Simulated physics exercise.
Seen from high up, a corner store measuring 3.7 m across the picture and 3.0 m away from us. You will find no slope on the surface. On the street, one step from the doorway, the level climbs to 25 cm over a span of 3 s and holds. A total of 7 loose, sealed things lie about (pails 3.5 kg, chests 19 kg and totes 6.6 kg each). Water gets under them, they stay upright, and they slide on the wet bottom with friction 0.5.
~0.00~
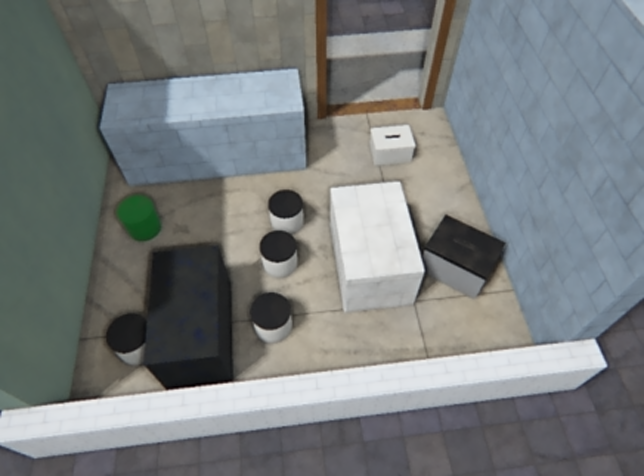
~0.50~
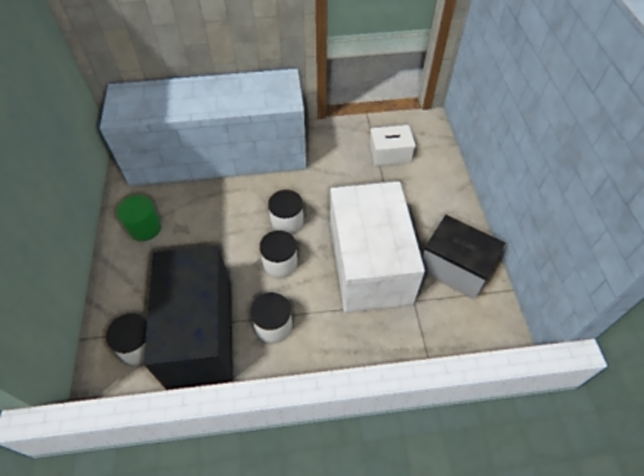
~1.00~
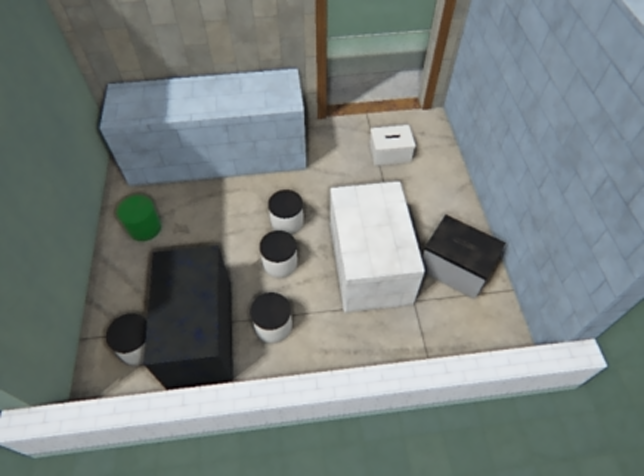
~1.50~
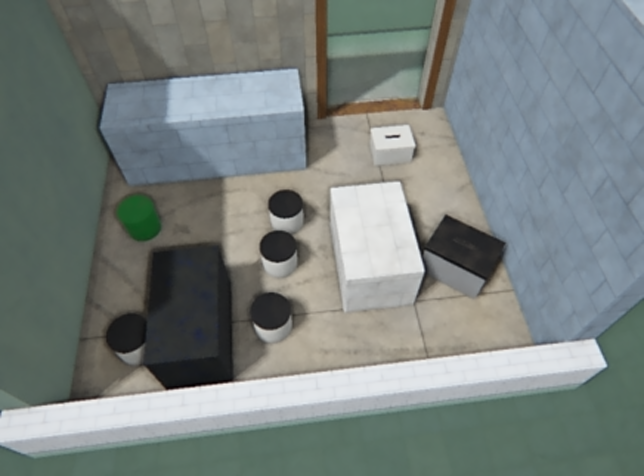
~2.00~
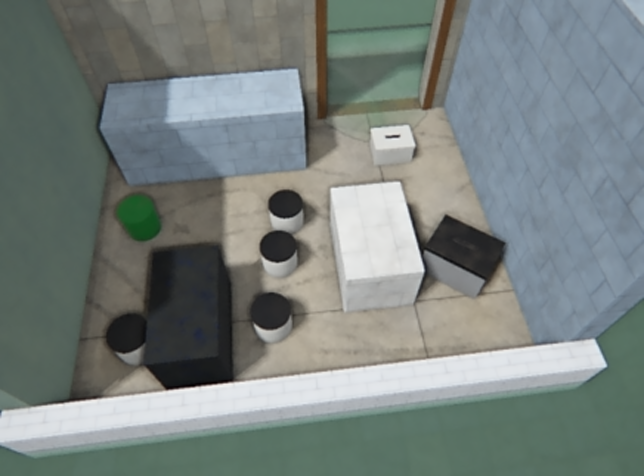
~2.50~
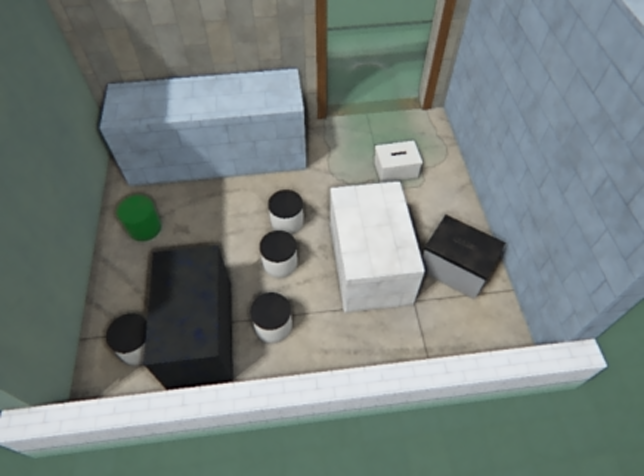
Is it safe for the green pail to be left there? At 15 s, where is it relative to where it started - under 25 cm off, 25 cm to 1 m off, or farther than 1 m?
Movement: Limited.
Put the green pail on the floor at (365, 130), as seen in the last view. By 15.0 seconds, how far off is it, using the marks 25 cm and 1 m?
Here it heads a good way off.
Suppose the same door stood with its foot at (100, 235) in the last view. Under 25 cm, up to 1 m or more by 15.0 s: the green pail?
Well, the green pail really gets moving far.
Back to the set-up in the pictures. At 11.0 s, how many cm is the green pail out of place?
About 40 cm by then.
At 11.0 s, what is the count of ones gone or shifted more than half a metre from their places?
At that time I count 5.
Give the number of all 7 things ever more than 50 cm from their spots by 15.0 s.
It adds up to 7.
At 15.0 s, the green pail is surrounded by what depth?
Somewhere close to 22 cm.
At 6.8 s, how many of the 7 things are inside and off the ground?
Count at that moment: 6.
After 3.5 s the green pail is near (135, 209), 0.0 m from its start, aground; 0 afloat.
After 6.8 s the green pail is near (126, 177), 0.4 m from its start, afloat; 6 afloat.
After 11.0 s the green pail is near (106, 171), 0.4 m from its start, afloat; 7 afloat.
After 15.0 s the green pail is near (101, 164), 0.5 m from its start, afloat; 7 afloat.
